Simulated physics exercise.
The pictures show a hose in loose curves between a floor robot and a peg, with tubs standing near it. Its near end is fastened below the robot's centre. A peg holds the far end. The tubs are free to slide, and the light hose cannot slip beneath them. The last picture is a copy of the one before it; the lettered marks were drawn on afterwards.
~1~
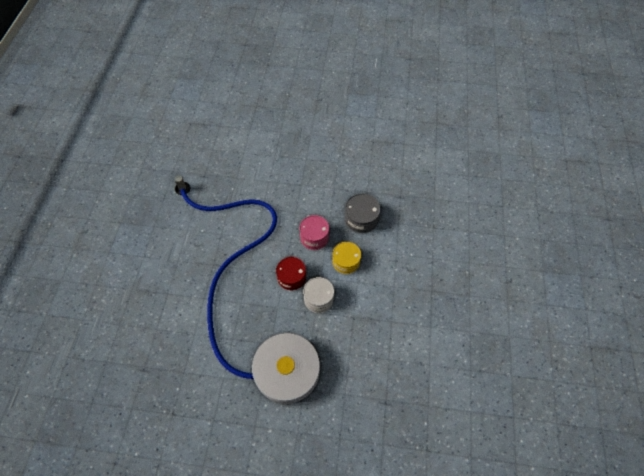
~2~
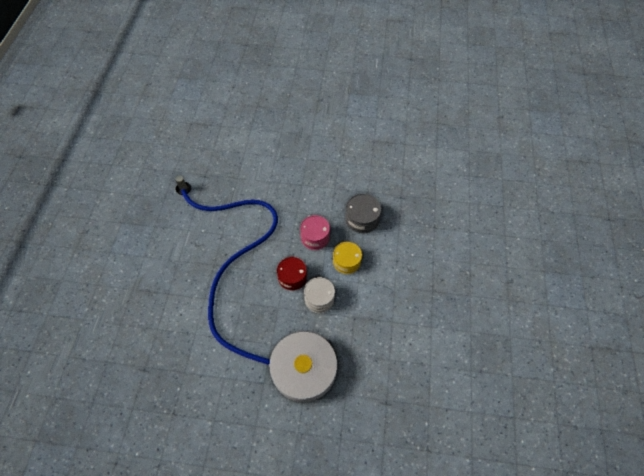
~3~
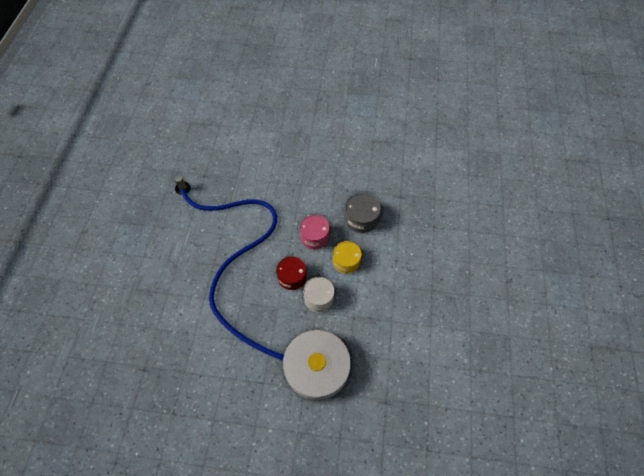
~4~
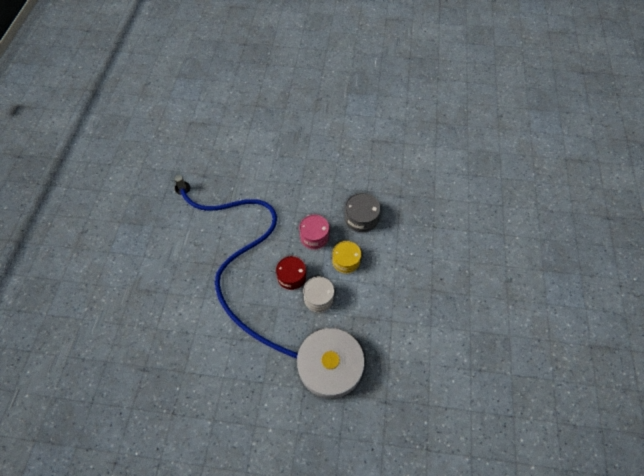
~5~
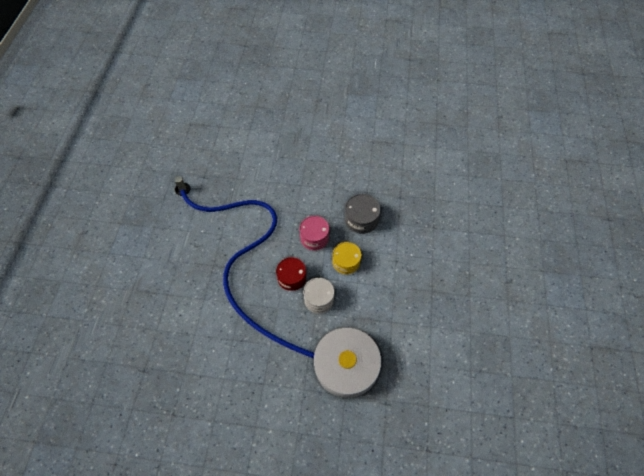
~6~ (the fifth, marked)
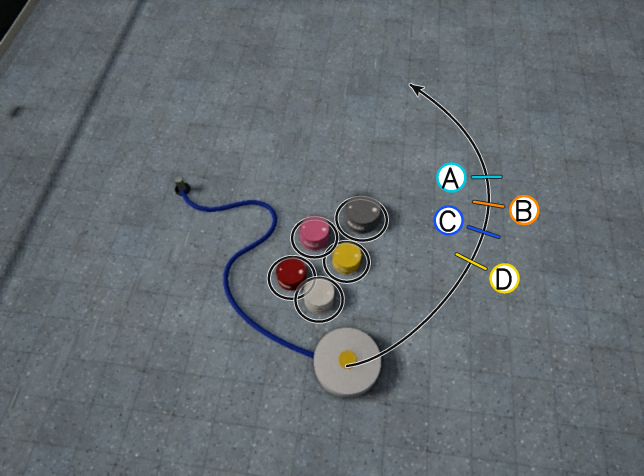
A grey-blue tiled floor with faint grid lines is seen from above at an angle, with a dark strip crossing the upper left. Five small round tubs, grey, pink, yellow, red and white, cluster near the middle, right of a curving blue hose linking a small dark peg to a pale disc-shaped robot below. The robot slides steadily rightward, drawing the hose's lower curve straighter, while the tubs, peg and camera stay still.
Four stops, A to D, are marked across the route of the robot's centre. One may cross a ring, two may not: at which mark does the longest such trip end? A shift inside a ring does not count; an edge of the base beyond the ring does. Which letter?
It can go as far as D.
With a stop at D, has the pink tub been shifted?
No.
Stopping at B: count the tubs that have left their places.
Four.
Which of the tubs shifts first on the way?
White.
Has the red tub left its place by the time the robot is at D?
No.
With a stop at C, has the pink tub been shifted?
By then, no.
On the copy, A at (487, 177); B at (489, 204); C at (483, 232); D at (471, 261); the route from (347, 366) via (486, 221) to (410, 85).
On D. First, robot (404, 337).
Then, robot (448, 295).
Finally, robot (474, 257); white tub (321, 290); none over the rings.
By contrast, A has five over the rings; B has four over the rings; C has two over the rings.
